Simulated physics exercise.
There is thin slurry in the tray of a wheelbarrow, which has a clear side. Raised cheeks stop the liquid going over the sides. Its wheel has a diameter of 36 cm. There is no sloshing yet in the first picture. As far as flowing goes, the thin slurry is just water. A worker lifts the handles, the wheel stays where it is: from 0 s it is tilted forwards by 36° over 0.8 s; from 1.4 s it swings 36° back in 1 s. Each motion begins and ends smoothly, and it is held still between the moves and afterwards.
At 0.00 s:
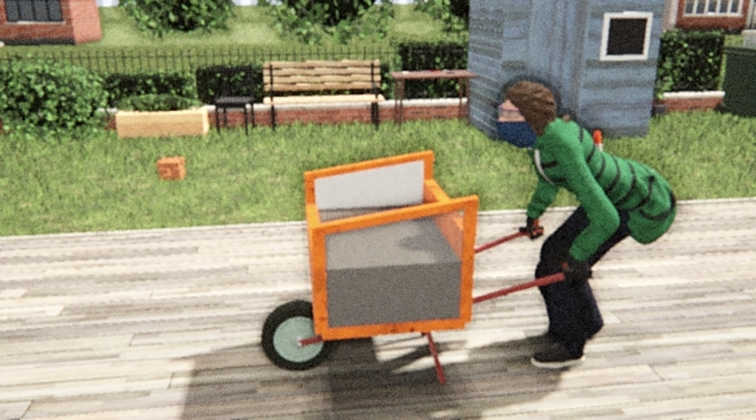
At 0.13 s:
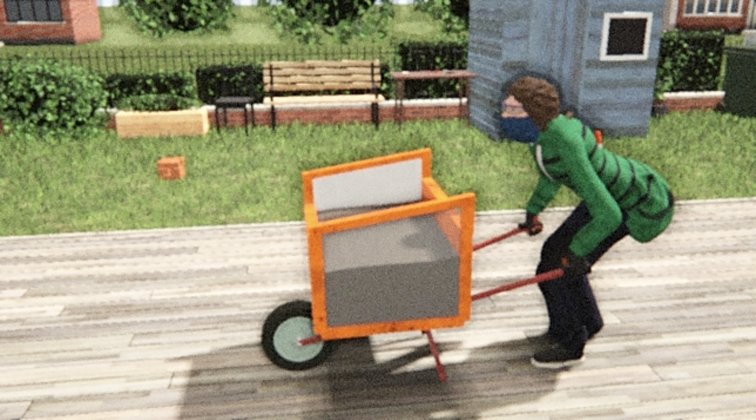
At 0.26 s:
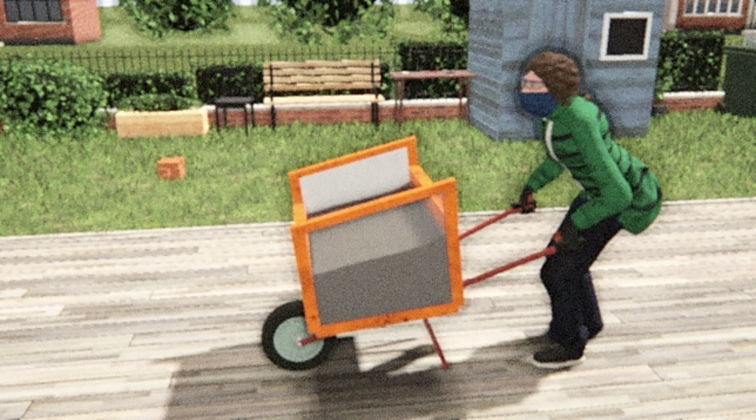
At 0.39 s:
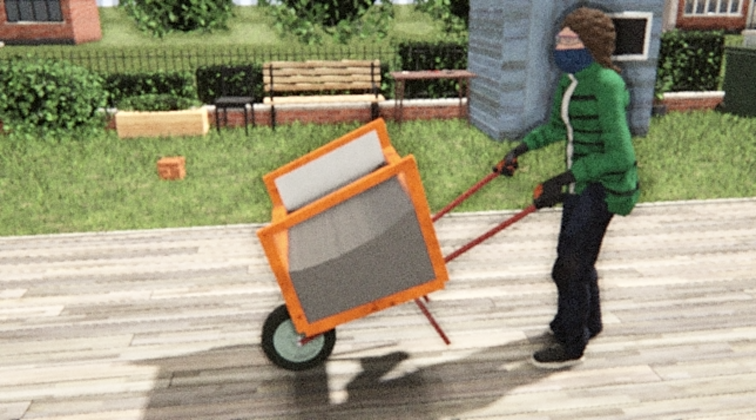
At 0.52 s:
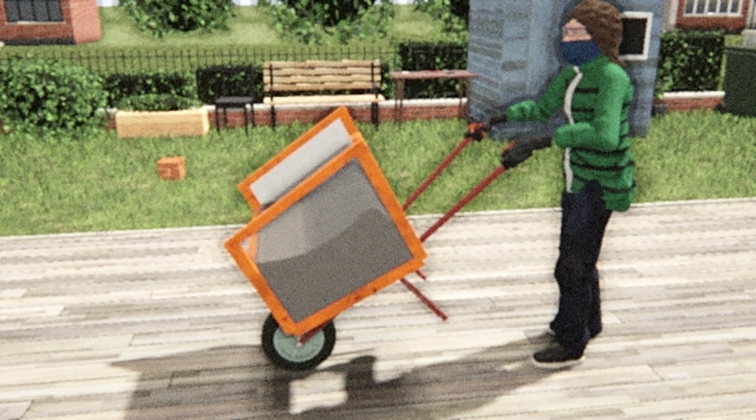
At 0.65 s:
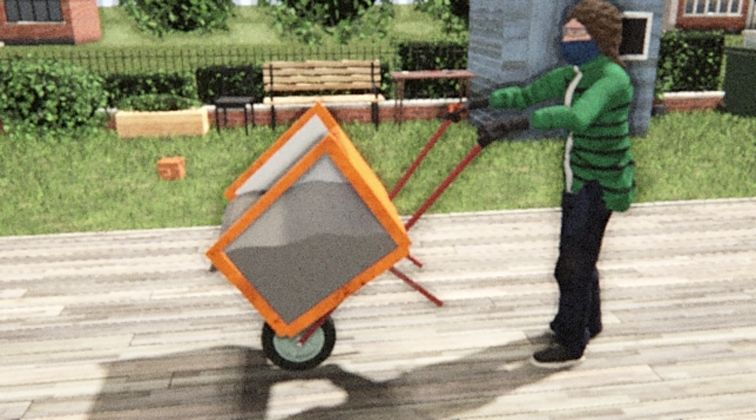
Planked path by a lawn, masked worker straightening up, lifting wheelbarrow handles, tilting its tray left, grey slurry starting over the lip.
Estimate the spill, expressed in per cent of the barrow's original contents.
The spill comes to around 56 in every hundred.
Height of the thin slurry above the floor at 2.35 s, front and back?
I'd put it at about 8 cm in front and about 30 cm behind.
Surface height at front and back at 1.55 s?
Front 28 cm, back 2 cm.
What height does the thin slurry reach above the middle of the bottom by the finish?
I'd put it at some 8 cm.
After 1.55 s the barrow is at 35° forwards, the surface stands 2 cm at the back and 27 cm at the front; 54 per cent has gone, over the front.
After 2.35 s the surface stands 31 cm at the back and 7 cm at the front; 56 per cent has gone, over the front.
After 3.20 s the surface stands 5 cm at the back and 55 cm at the front; 56 per cent has gone, over the front.
After 5.28 s 56 per cent has gone, over the front, 63 of 114 litres.
